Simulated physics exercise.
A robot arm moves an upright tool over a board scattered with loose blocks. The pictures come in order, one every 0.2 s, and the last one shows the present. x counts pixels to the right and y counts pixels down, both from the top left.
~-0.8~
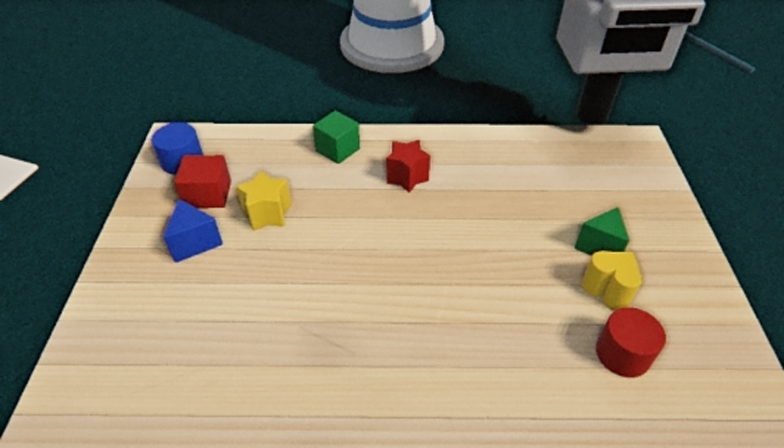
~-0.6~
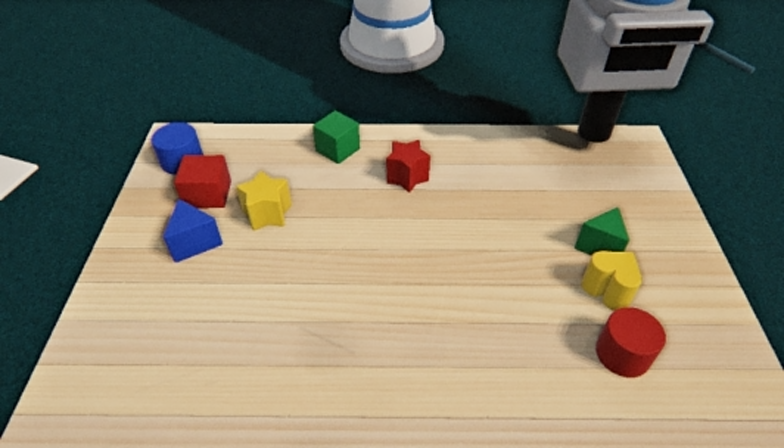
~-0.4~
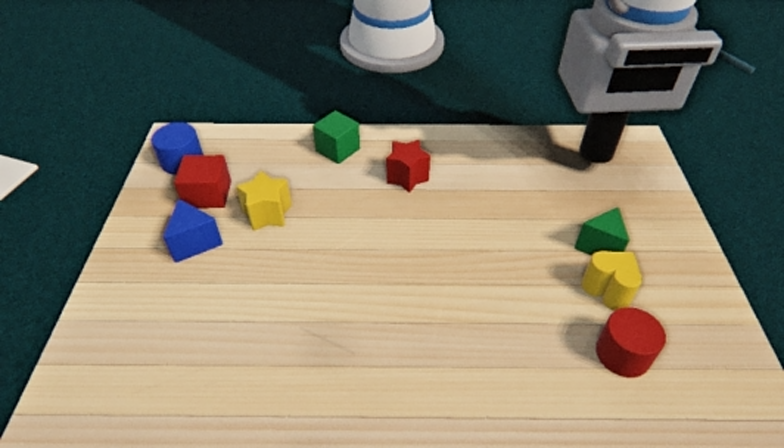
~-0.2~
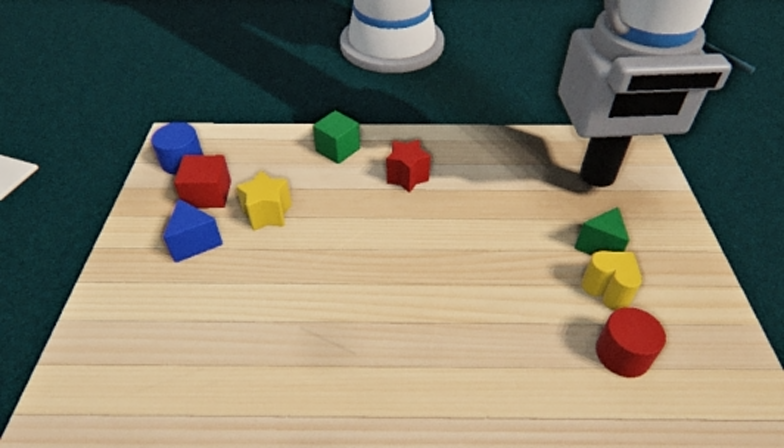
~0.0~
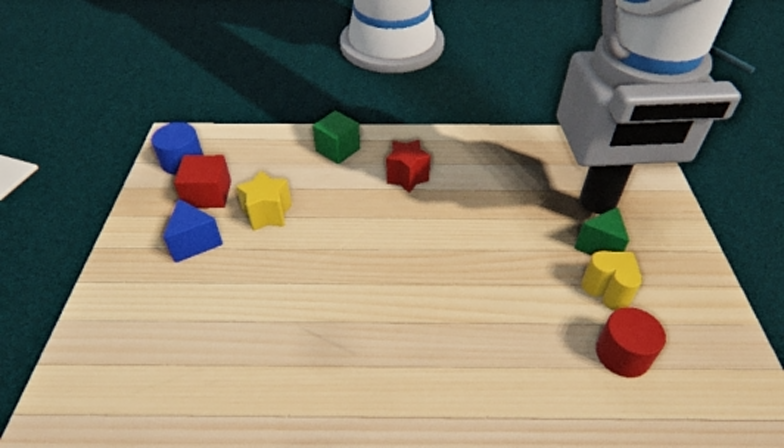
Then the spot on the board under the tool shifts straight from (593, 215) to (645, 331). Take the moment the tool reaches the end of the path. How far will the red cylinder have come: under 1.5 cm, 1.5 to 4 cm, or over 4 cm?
Of the three bands, it's 1.5 to 4 cm.
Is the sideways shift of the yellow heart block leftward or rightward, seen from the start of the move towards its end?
It will end up to the right.
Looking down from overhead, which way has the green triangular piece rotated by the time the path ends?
Clockwise from above.
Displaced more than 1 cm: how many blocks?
It's going to be three or more.
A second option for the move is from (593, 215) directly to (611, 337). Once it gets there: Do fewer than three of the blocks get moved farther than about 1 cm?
Short answer: No.
On the path given first. One third of the way, tool (613, 237); green triangular piece (617, 249), turned 40° clockwise; yellow heart block (618, 286).
Two thirds of the way, tool (630, 276); green triangular piece (608, 276), turned 100° clockwise; yellow heart block (607, 310), turned 45° anticlockwise; red cylinder (645, 352).
At the end, tool (652, 319); green triangular piece (606, 278), turned 110° clockwise; yellow heart block (607, 311), turned 50° anticlockwise; red cylinder (645, 352).
